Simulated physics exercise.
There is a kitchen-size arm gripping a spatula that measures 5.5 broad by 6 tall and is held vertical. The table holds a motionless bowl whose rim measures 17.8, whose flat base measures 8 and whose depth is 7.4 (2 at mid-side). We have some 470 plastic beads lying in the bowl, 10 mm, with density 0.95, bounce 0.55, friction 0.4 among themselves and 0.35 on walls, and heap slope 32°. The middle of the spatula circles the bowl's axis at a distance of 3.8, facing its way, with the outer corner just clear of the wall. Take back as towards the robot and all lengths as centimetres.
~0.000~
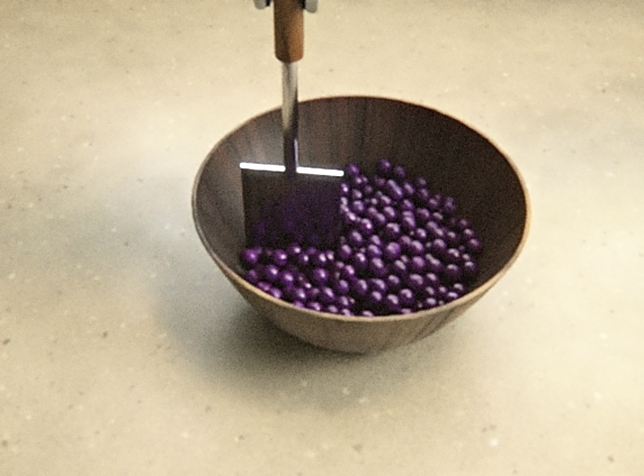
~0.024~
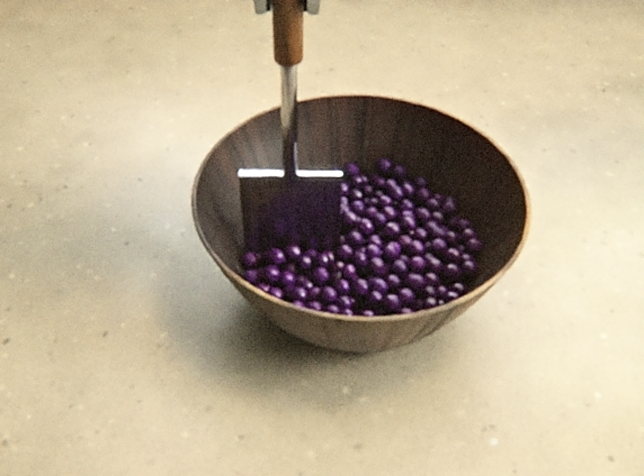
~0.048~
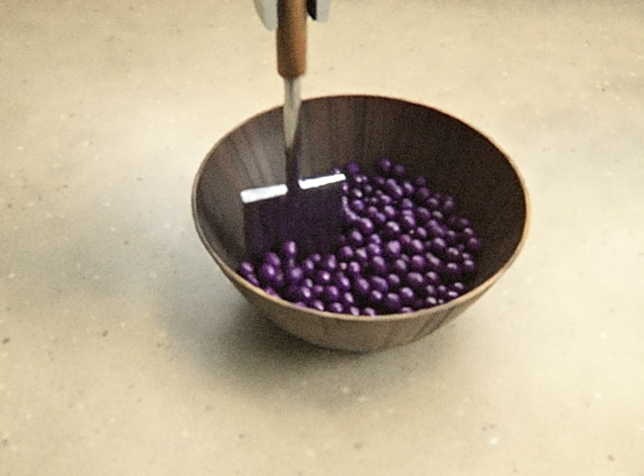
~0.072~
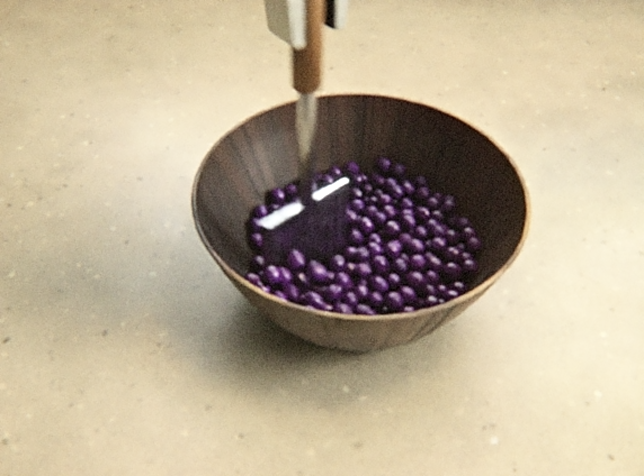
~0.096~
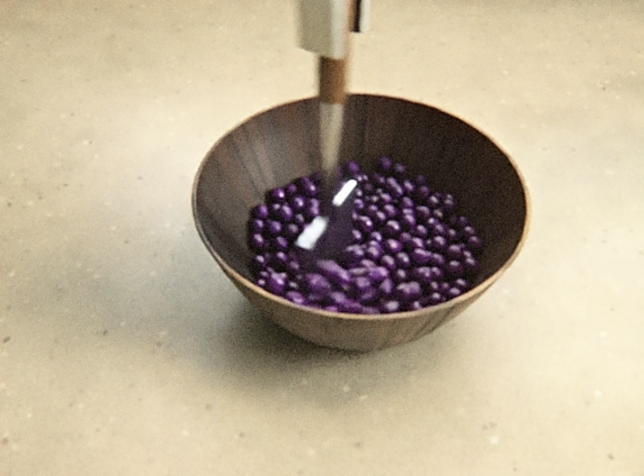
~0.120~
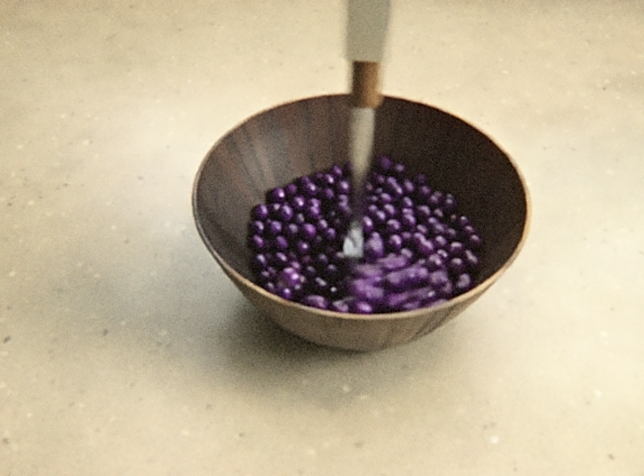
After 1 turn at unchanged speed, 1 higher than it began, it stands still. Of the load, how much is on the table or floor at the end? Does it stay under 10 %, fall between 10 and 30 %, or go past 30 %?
It falls between 10 and 30 %.
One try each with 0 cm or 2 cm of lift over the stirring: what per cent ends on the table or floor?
About 20 per cent on the first try and 5 per cent on the second.
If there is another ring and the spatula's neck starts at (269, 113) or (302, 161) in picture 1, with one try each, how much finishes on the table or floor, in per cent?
Around 0 per cent on the first try, around 15 per cent on the second.
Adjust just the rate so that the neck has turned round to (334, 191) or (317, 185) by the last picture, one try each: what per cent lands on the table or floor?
First try: About 5 %; second try: About 0 %.
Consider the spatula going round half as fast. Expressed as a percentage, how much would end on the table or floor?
Then roughly 0 per cent.
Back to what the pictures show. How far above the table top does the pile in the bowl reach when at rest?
About 5.5 centimetres.
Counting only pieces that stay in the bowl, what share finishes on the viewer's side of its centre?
Roughly 55 percent of it.
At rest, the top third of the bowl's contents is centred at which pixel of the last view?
It is centred around (323, 254).
By 0.23 s, 191° round, highest piece 11 above the table; 458 in the bowl, 12 in flight or on the tool.
By 0.34 s, 292° round, highest piece 12 above the table; 431 in the bowl, 11 on the table or floor, 28 in flight or on the tool.
By 0.60 s, 0° round, highest piece 8 above the table; 405 in the bowl, 60 on the table or floor, 5 in flight or on the tool.
By 1.30 s, 0° round, highest piece 5 above the table; 405 in the bowl, 65 on the table or floor.
Final count, 405 in the bowl, 65 on the table or floor. That is 14 % on the table or floor.
